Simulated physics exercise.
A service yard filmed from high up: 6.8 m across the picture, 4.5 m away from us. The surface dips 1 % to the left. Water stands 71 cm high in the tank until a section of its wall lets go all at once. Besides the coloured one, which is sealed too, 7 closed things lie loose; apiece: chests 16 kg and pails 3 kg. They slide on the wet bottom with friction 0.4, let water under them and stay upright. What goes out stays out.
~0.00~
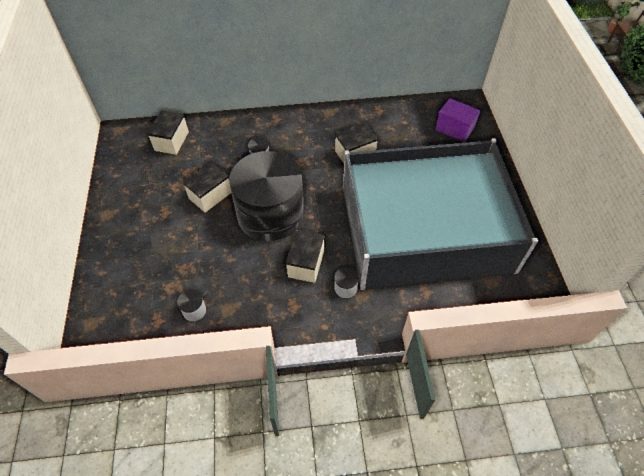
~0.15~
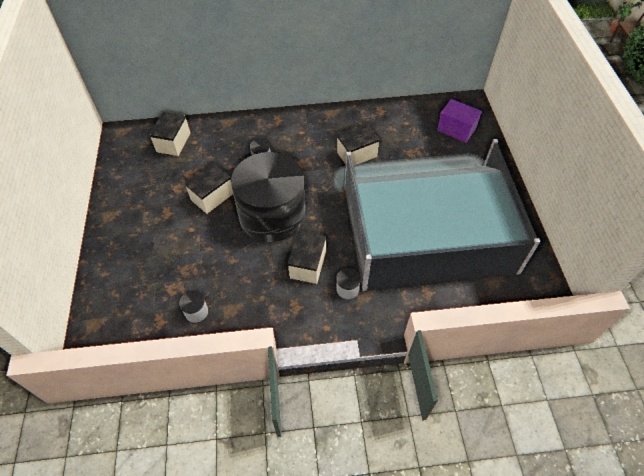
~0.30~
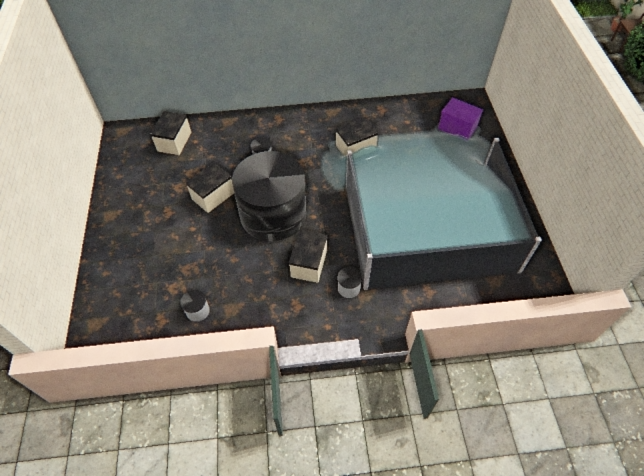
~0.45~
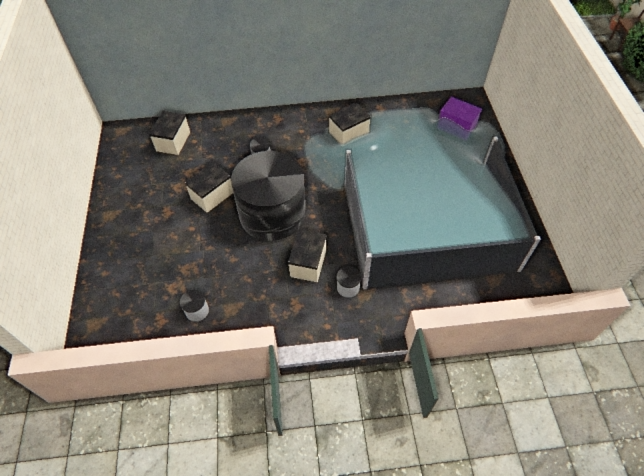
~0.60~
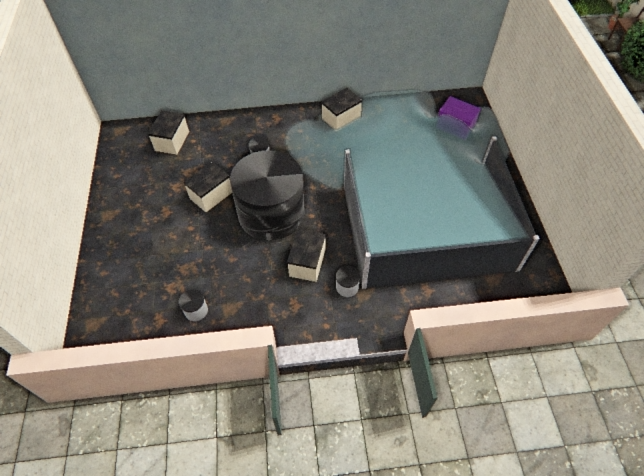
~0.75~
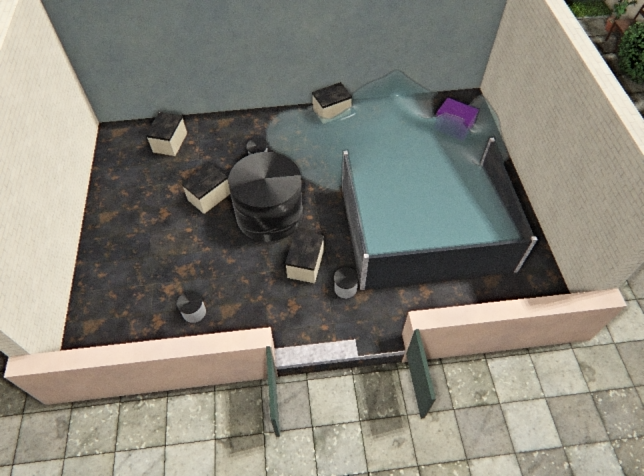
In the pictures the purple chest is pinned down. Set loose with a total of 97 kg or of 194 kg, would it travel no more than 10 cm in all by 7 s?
For it, only the larger load is enough.
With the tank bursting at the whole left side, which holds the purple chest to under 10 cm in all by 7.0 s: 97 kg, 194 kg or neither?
Then the lower weight is enough.
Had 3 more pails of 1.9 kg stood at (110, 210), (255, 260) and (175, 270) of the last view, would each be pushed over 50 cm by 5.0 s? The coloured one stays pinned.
In that order: More, less, short of it.
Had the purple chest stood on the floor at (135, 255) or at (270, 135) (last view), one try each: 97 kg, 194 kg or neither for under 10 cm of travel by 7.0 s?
In that order: The smaller is enough; it takes the larger.
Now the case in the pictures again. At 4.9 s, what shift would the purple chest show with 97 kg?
Roughly 5 cm.
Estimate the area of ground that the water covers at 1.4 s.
Roughly 12 m2.
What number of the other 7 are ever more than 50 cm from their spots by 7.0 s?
That makes 5.
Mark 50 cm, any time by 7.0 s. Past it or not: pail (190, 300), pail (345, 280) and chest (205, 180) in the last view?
In turn: Past it, under, over.
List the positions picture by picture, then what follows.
The first picture shows the purple chest at (460, 111) rests on the ground; water covers 3.6 m2; 0 of 8 have shifted.
The second picture shows the purple chest at (462, 112) rests on the ground; 4.8 m2 under water; 0 of 8 have shifted.
The third picture shows the purple chest at (463, 111) rests on the ground; 6.1 m2 under water; 1 of 8 have shifted.
The fourth picture shows the purple chest at (462, 110) rests on the ground; 7.5 m2 under water; 1 of 8 have shifted.
The fifth picture shows the purple chest at (460, 109), on the bottom; water covers 9.0 m2; 1 of 8 have shifted.
The sixth picture shows the purple chest at (458, 111) rests on the ground; 9.8 m2 under water; 1 of 8 have shifted.
After 1.4 s the purple chest would be 37 cm from its start with 97 kg and 0 cm from its start with 194 kg; 15 cm of water round it then.
After 3.1 s the purple chest would be 4 cm from its start with 97 kg and 0 cm from its start with 194 kg; 21 cm of water round it then.
After 4.9 s the purple chest would be 4 cm from its start with 97 kg and 0 cm from its start with 194 kg; 9 cm of water round it then.
After 7.0 s the purple chest would be 4 cm from its start with 97 kg and 0 cm from its start with 194 kg; 7 cm of water round it then.
